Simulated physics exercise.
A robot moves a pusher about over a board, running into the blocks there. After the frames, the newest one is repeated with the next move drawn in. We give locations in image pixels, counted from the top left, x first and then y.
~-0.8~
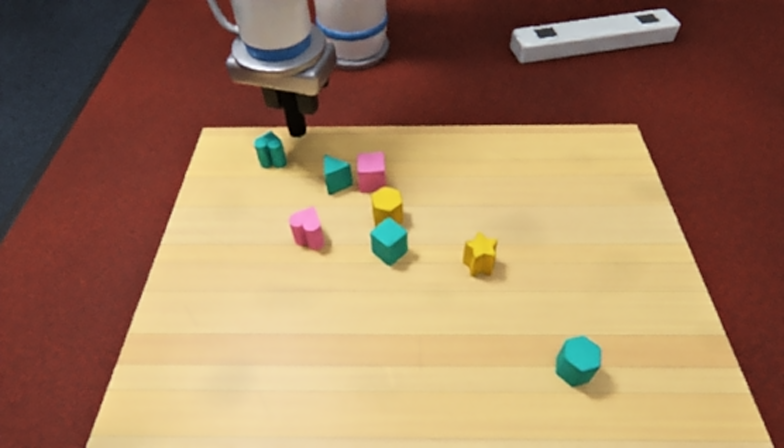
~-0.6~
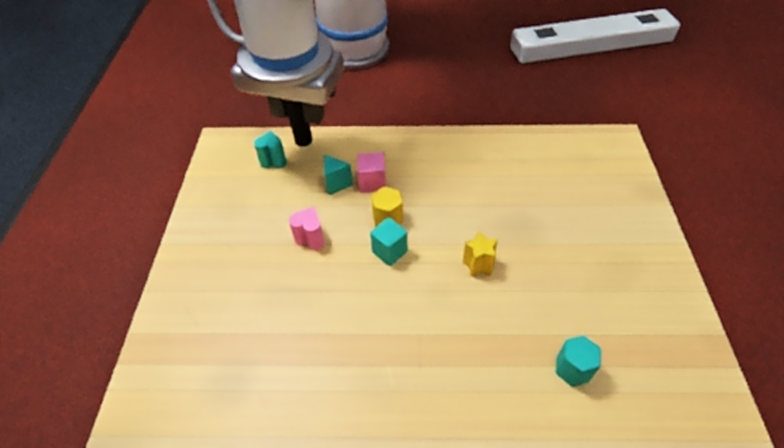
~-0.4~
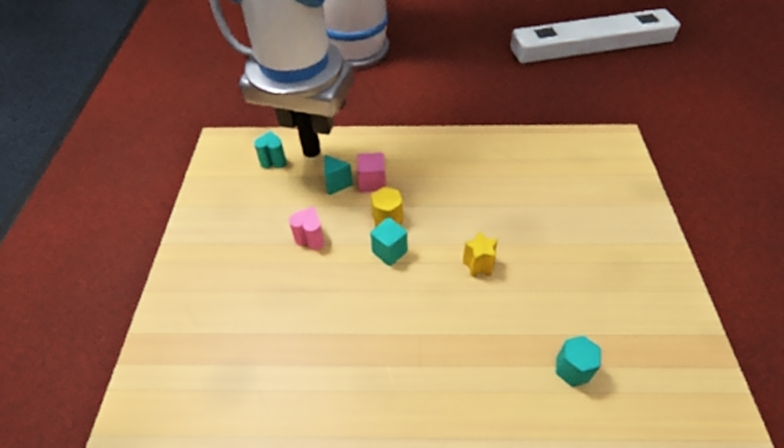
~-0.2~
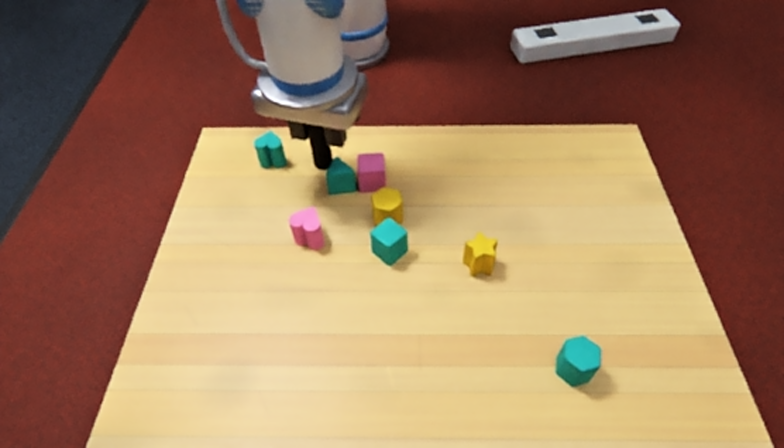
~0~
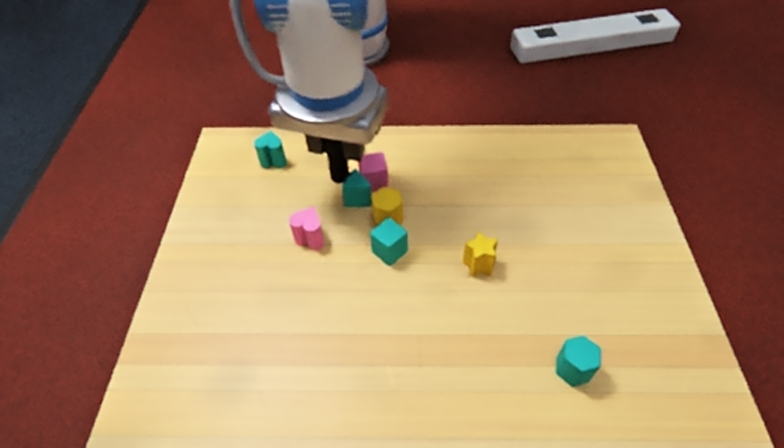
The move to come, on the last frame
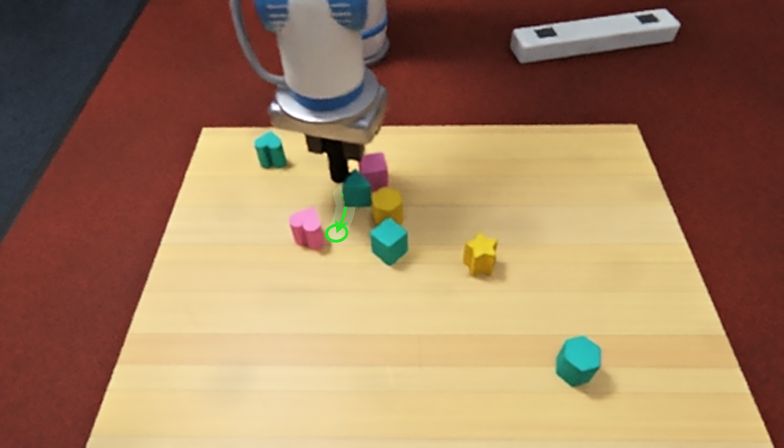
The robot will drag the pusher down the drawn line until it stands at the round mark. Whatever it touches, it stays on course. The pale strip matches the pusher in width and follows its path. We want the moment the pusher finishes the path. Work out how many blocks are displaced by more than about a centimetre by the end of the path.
Total moved: One.
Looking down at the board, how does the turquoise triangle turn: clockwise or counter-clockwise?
It turns round anticlockwise.
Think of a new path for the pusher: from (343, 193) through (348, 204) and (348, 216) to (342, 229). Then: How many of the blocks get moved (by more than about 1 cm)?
Displaced: One.
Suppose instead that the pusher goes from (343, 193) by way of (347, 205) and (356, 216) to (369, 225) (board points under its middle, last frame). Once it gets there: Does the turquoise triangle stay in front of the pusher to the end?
No - that is not the case.
The line goes from (343, 193) over (346, 206) and (343, 219) to (337, 233).
The first path, step by step. Halfway along, pusher (342, 197); turquoise triangle (363, 189), turned 35° anticlockwise.
At the end, pusher (334, 218); pink heart-shaped block unmoved; turquoise triangle (363, 189), turned 35° anticlockwise.
